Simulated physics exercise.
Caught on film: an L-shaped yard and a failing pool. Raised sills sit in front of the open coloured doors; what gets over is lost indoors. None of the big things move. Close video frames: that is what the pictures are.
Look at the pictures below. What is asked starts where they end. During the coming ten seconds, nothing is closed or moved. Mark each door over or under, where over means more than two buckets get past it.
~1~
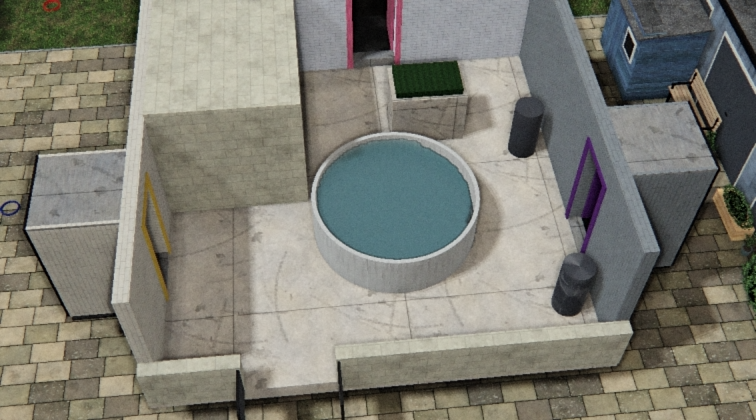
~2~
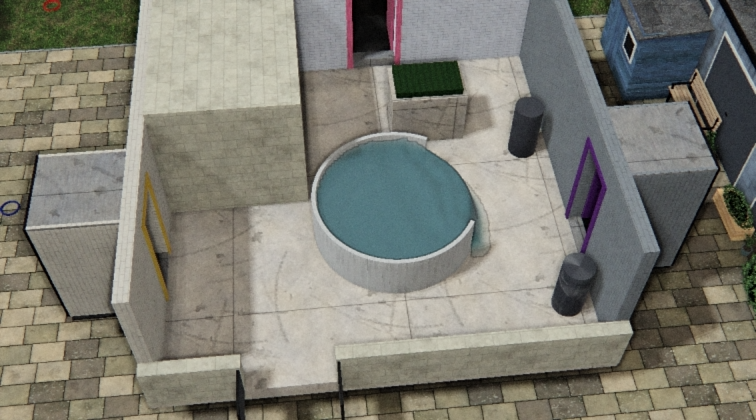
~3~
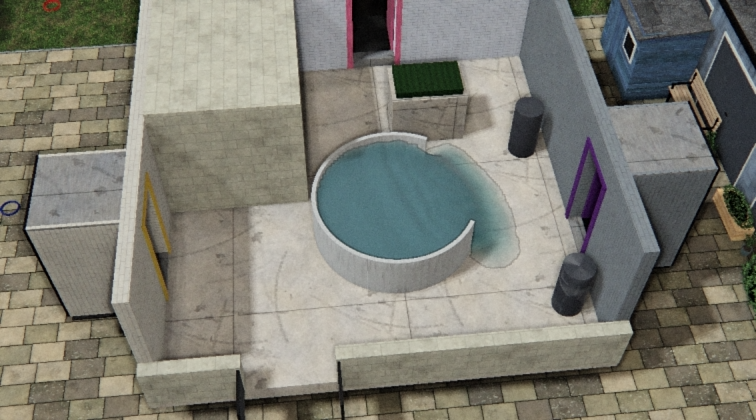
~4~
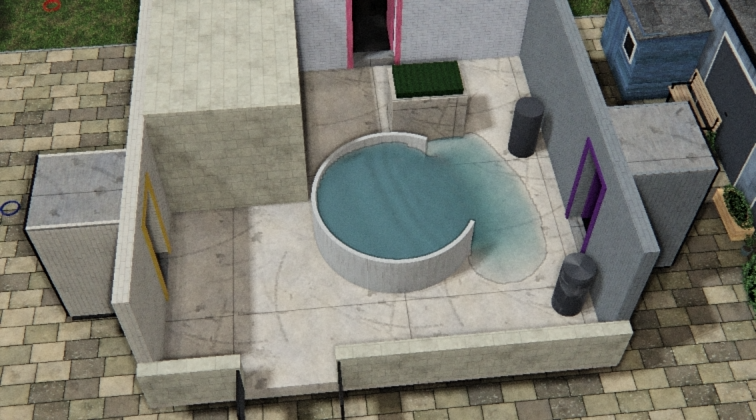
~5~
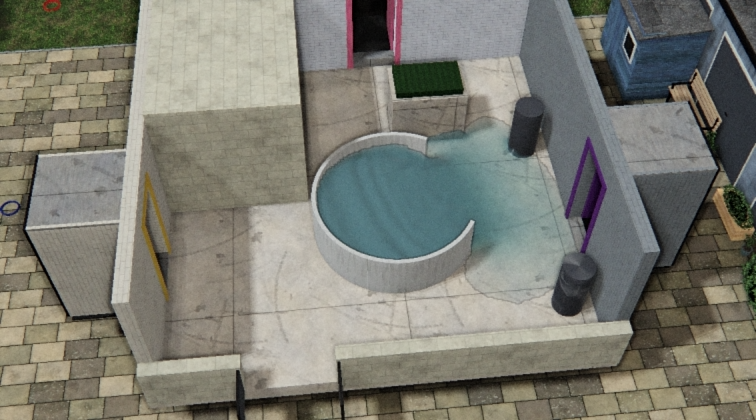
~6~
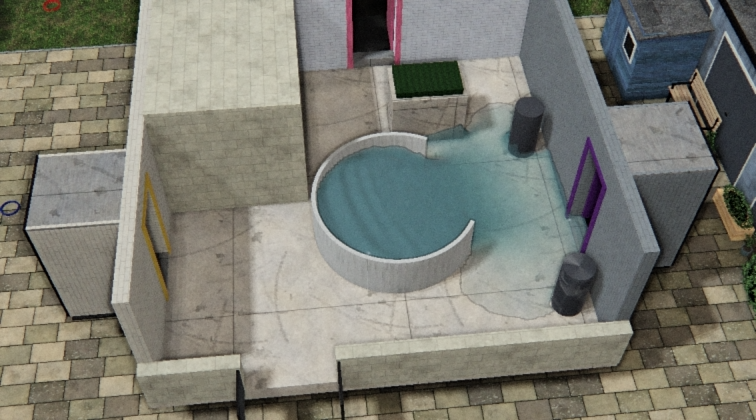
Pink door - under; purple door - over; yellow door - over.
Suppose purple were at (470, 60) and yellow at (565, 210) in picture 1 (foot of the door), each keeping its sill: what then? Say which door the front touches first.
I'd go with the door marked yellow.
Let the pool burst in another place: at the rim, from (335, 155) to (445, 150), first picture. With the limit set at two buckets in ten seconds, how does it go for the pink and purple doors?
Pink door goes over, purple door passes that mark.
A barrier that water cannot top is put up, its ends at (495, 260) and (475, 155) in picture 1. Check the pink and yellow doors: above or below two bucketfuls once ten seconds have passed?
The pink one falls short of the threshold; the yellow one exceeds the threshold.
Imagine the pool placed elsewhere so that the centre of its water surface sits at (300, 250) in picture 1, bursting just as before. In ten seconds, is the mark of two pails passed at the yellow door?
In turn, I'd say the yellow door doesn't reach it.
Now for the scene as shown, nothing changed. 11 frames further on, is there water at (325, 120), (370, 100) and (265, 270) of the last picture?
Point by point: Not yet wet, not yet wet, not yet wet.
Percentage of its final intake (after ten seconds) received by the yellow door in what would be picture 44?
It would be roughly 0 percent of the ten-second total.
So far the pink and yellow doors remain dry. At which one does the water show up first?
That's the pink-painted one.
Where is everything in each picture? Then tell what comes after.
The first picture shows still water in the round pool at (396, 197).
In the second picture, the front is at a hidden place, out from the gap at (465, 195).
In the third picture, water pours out at (465, 196) and has run to (504, 262).
In the fourth picture, water pours out at (465, 198) and has run to (520, 275).
In the fifth picture, water pours out at (465, 198) and has run to (553, 284).
In the sixth picture, the front is at (508, 107), out from the gap at (465, 198).
A moment on, water covers 35 % of the floor; the pink door not reached, the purple door far over two buckets in, the yellow door not reached.
Next, water covers 40 % of the floor; the pink door not reached, the purple door far over two buckets in, the yellow door not reached.
Then, water covers 65 % of the floor; the pink door wet at the sill, nothing in, the purple door far over two buckets in, the yellow door not reached.
Later, water covers 95 % of the floor; the pink door wet at the sill, nothing in, the purple door far over two buckets in, the yellow door under two buckets in.
In the end, water covers 100 % of the floor; the pink door wet at the sill, nothing in, the purple door far over two buckets in, the yellow door over two buckets in.
